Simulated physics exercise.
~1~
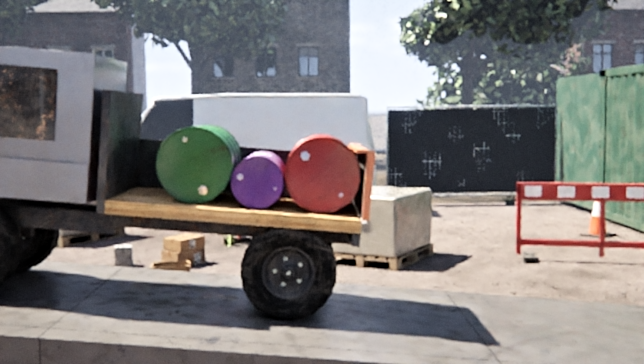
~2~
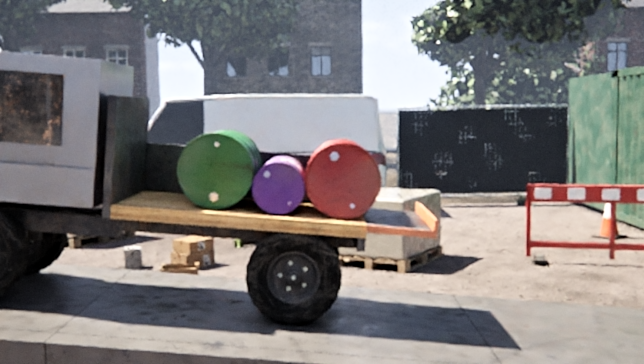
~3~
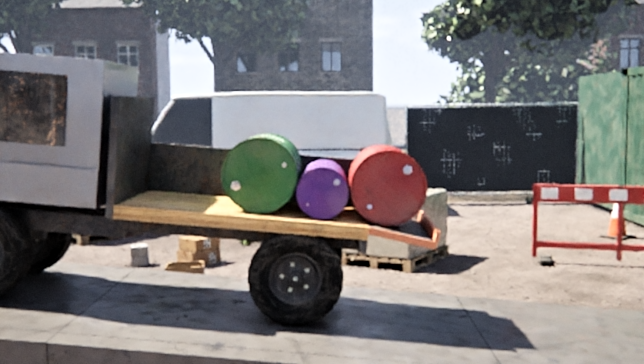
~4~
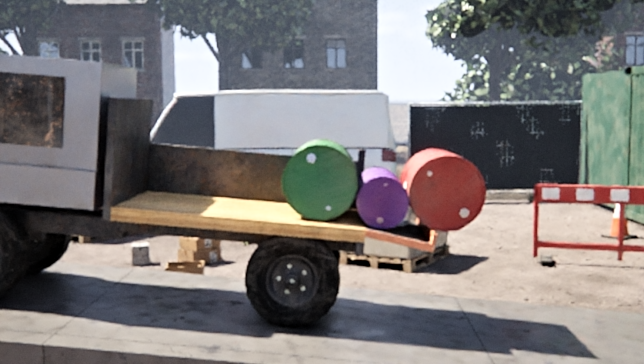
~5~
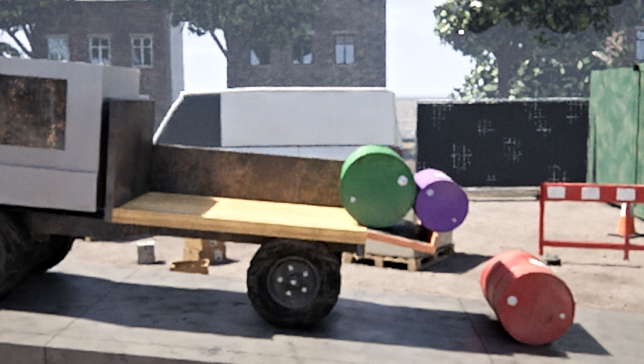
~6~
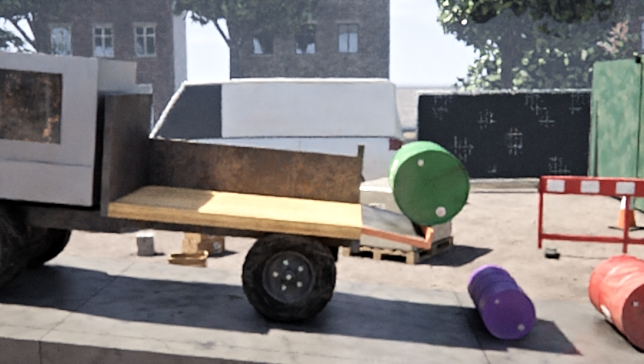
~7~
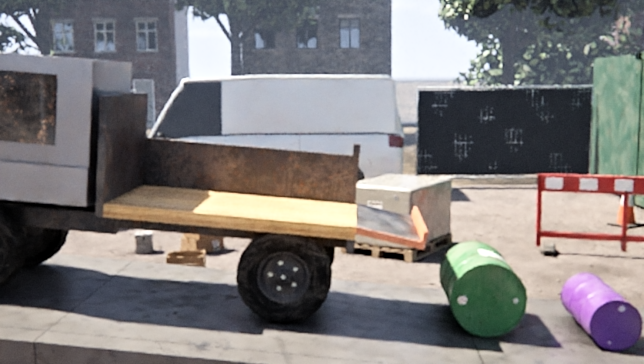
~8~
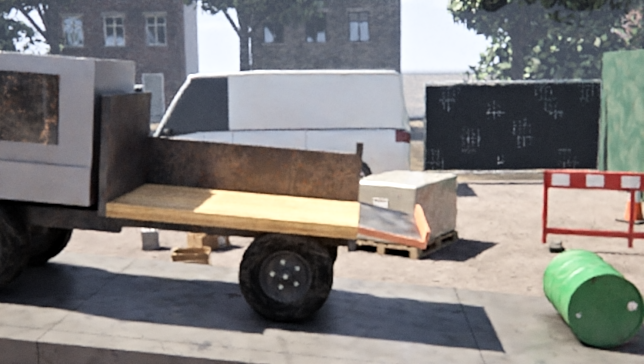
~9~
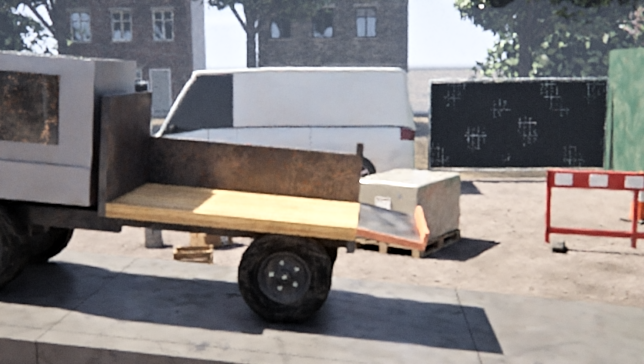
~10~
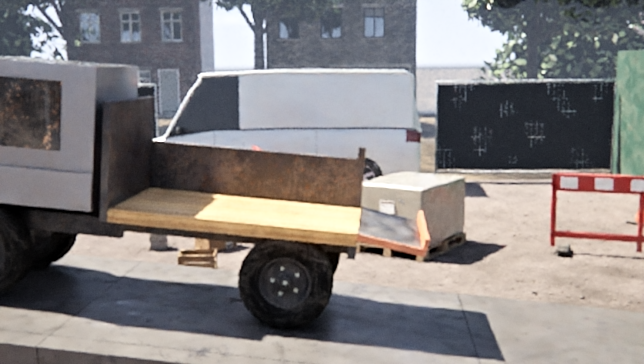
Red, purple and green drums on the bed of a parked truck roll right as its tailgate drops open, then tumble off the back in that order, red first. They roll away to the right along the ground and out of view, leaving the bed empty.
